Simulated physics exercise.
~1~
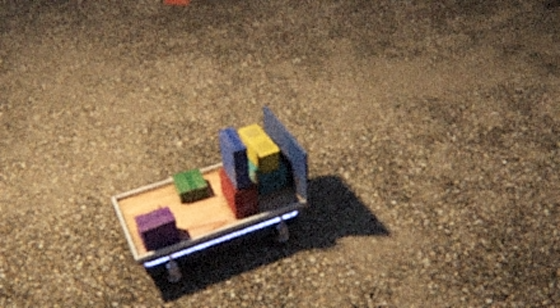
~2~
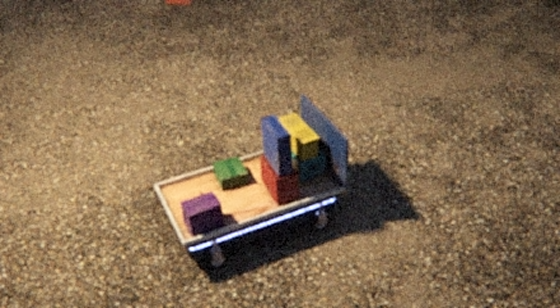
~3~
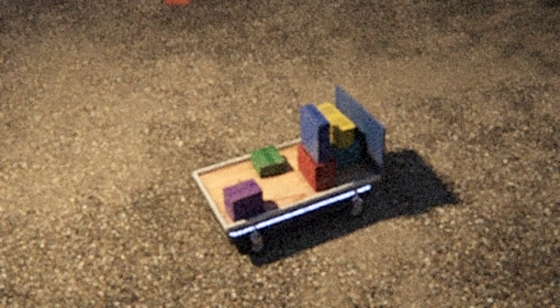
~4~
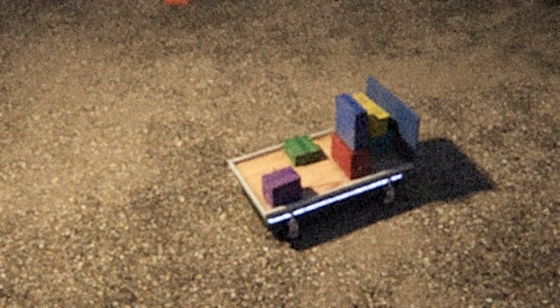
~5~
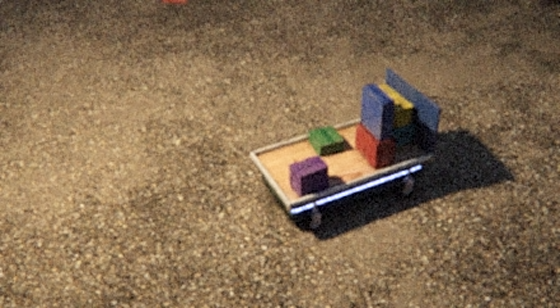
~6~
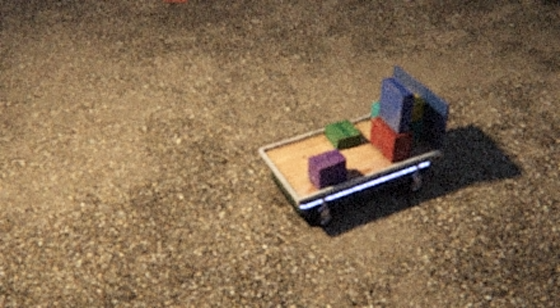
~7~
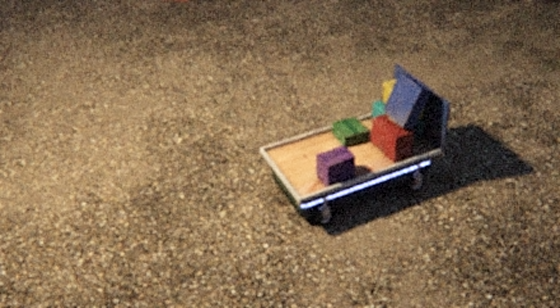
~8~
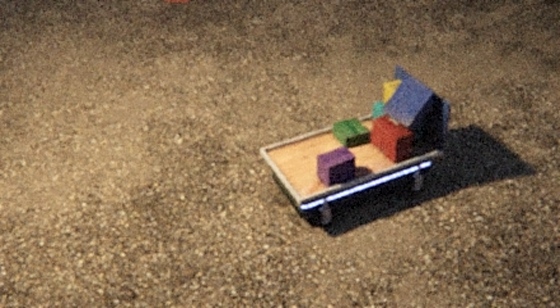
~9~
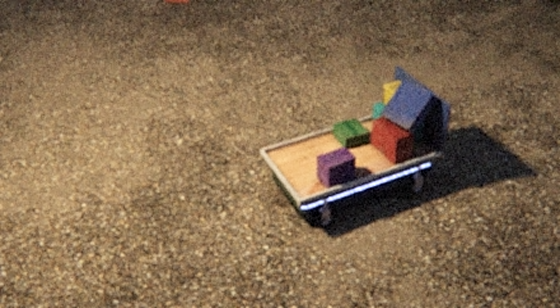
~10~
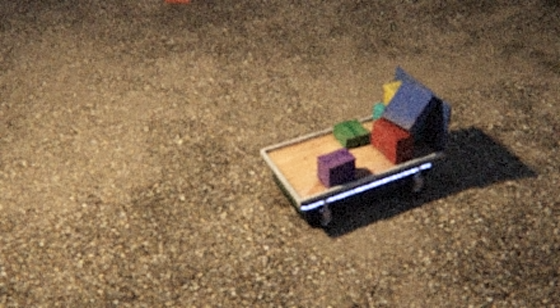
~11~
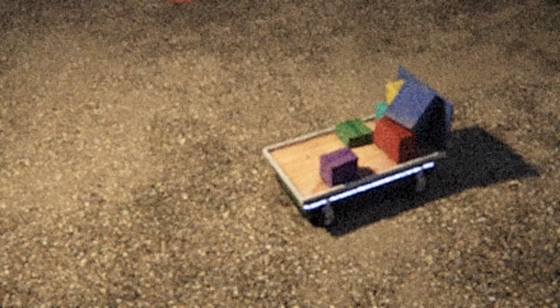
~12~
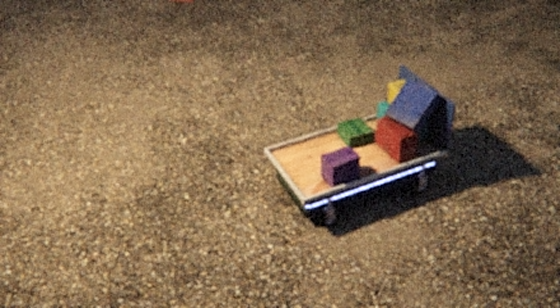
Small flatbed cart carrying coloured blocks rolling right across rough ground and stopping, its tall blue box tipping forward and staying aboard, leaning.
